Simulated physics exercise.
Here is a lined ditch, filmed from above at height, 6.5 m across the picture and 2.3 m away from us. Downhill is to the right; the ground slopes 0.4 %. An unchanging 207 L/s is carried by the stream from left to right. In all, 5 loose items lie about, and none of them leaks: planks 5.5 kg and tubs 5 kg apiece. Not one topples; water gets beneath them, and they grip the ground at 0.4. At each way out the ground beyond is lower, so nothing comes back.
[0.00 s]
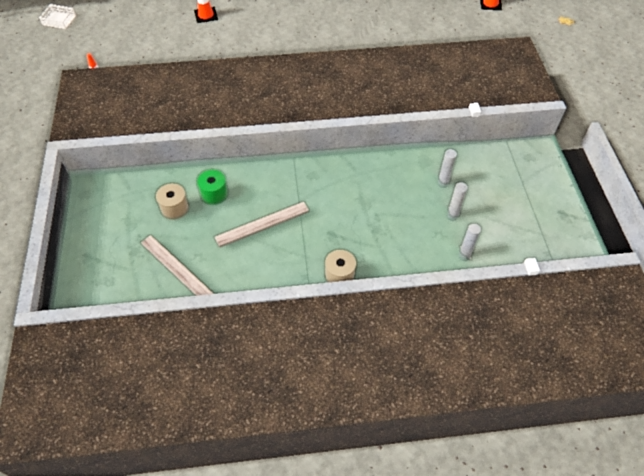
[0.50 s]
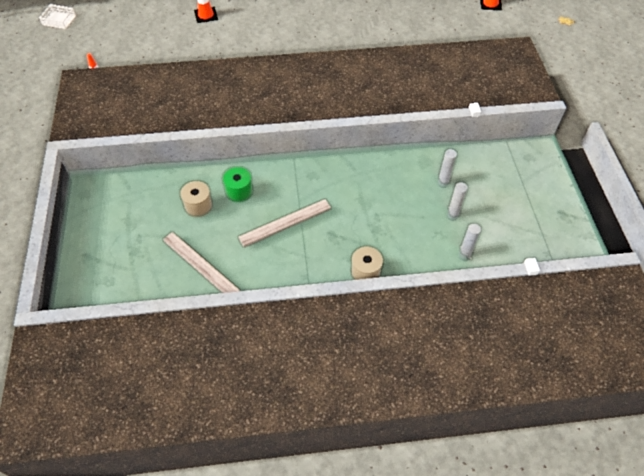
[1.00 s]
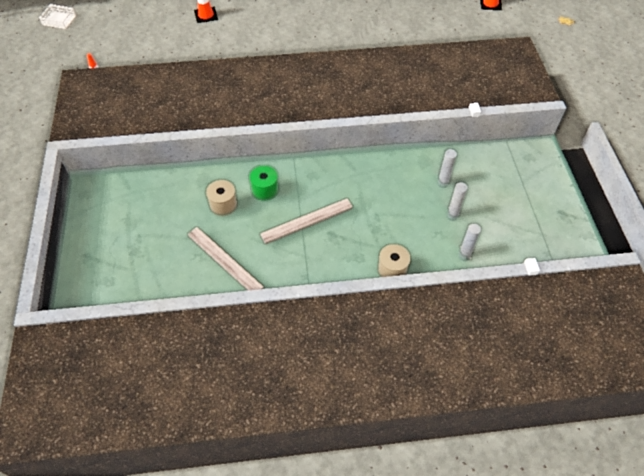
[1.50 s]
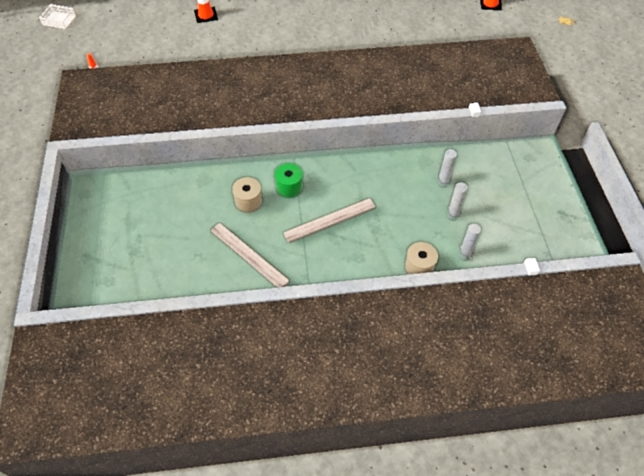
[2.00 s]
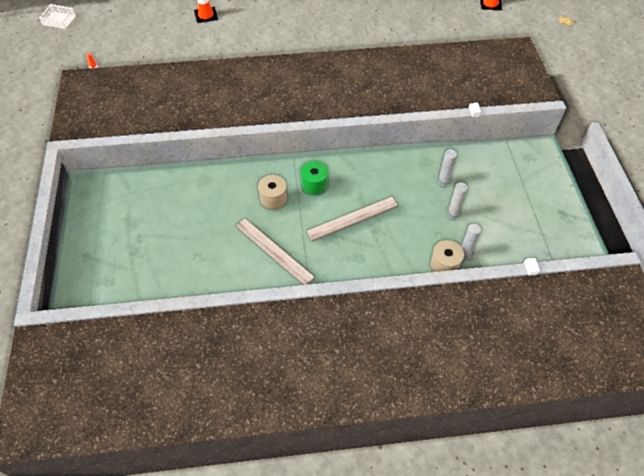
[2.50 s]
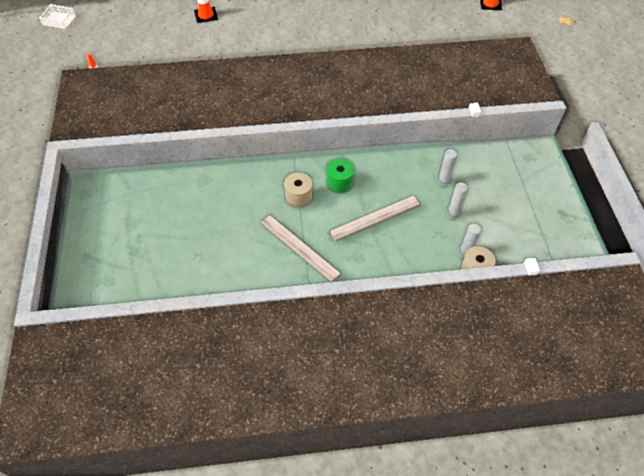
In the video, two planks, two tan tubs and a green tub drift together from left to right along shallow water in a walled ditch, and the lowest tan tub passes close beside the nearest of three upright posts.
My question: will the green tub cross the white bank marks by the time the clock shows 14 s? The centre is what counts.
Prediction - the green tub gets there in time.
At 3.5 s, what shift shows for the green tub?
Roughly 250 cm.
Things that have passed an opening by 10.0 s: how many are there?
The number is 4.
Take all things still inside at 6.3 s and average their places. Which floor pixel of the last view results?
Averaged position, last view: Near pixel (465, 223).
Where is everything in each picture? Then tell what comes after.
The green tub at (211, 180), afloat; about 1910 L in view; 0 of 5 have shifted, in the first frame.
The green tub at (237, 178) floats, 32 cm from its start; about 1910 L in view; 5 of 5 have shifted, in the second frame.
The green tub at (264, 176), afloat, 65 cm from its start; about 1910 L in view; 5 of 5 have shifted, in the third frame.
The green tub at (289, 174) floats, 97 cm from its start; about 1910 L in view; 5 of 5 have shifted, in the fourth frame.
The green tub at (314, 172) floats, 130 cm from its start; about 1900 L in view; 5 of 5 have shifted, in the fifth frame.
The green tub at (341, 169), afloat, 163 cm from its start; about 1900 L in view; 5 of 5 have shifted, in the sixth frame.
After 3.5 s the green tub is near (392, 165), 2.3 m from its start, afloat; 1 of 5 are over the mark; 5 afloat.
After 6.3 s the green tub has gone out; 3 of 5 are over the mark; 2 afloat.
After 10.0 s the green tub has gone out; 4 of 5 are over the mark; 1 afloat.
After 14.0 s the green tub has gone out; 4 of 5 are over the mark; 1 afloat.
